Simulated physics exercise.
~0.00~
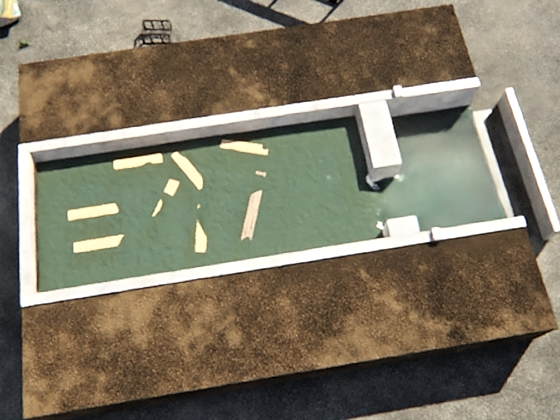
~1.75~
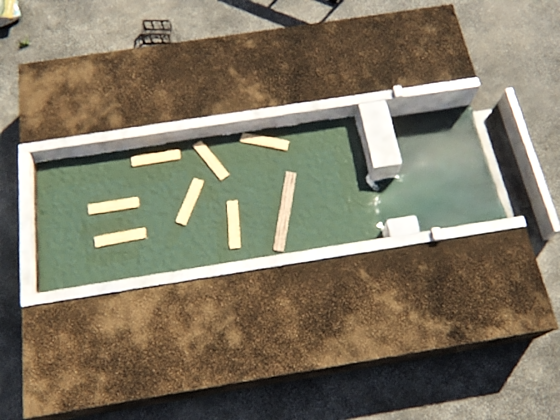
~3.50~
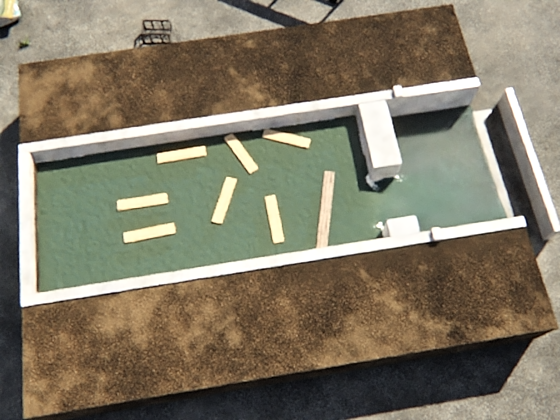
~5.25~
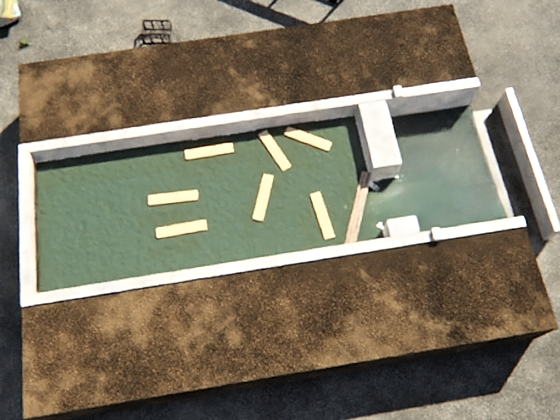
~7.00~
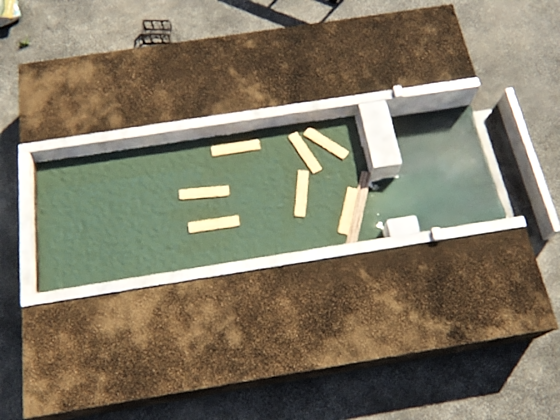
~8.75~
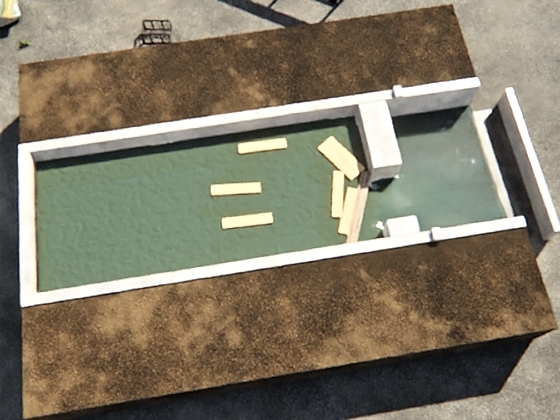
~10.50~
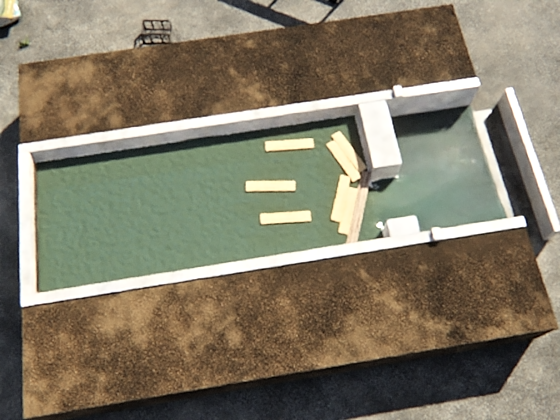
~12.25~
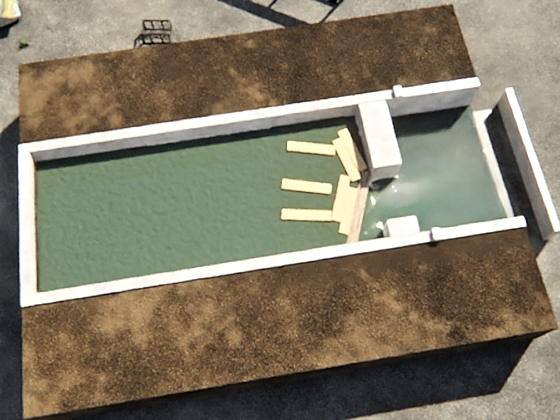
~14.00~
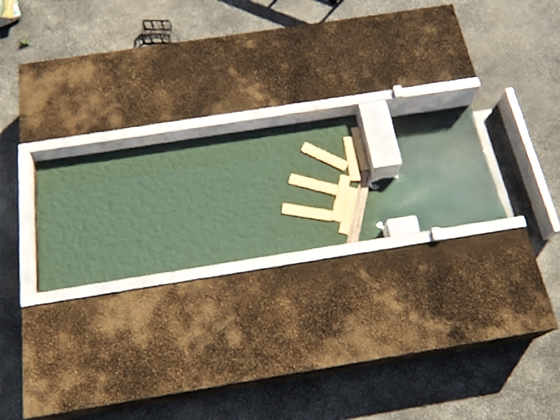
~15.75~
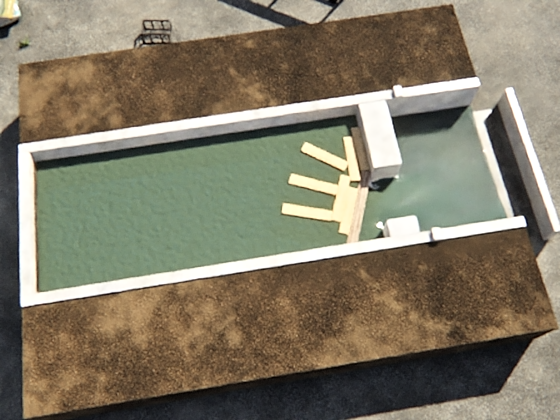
The clip shows pale wooden boards floating on green water in a white-walled channel seen from above, drifting steadily right toward a narrow gap. A darker plank lodges across the opening, the others pile up behind it, and all come to rest there without passing through.
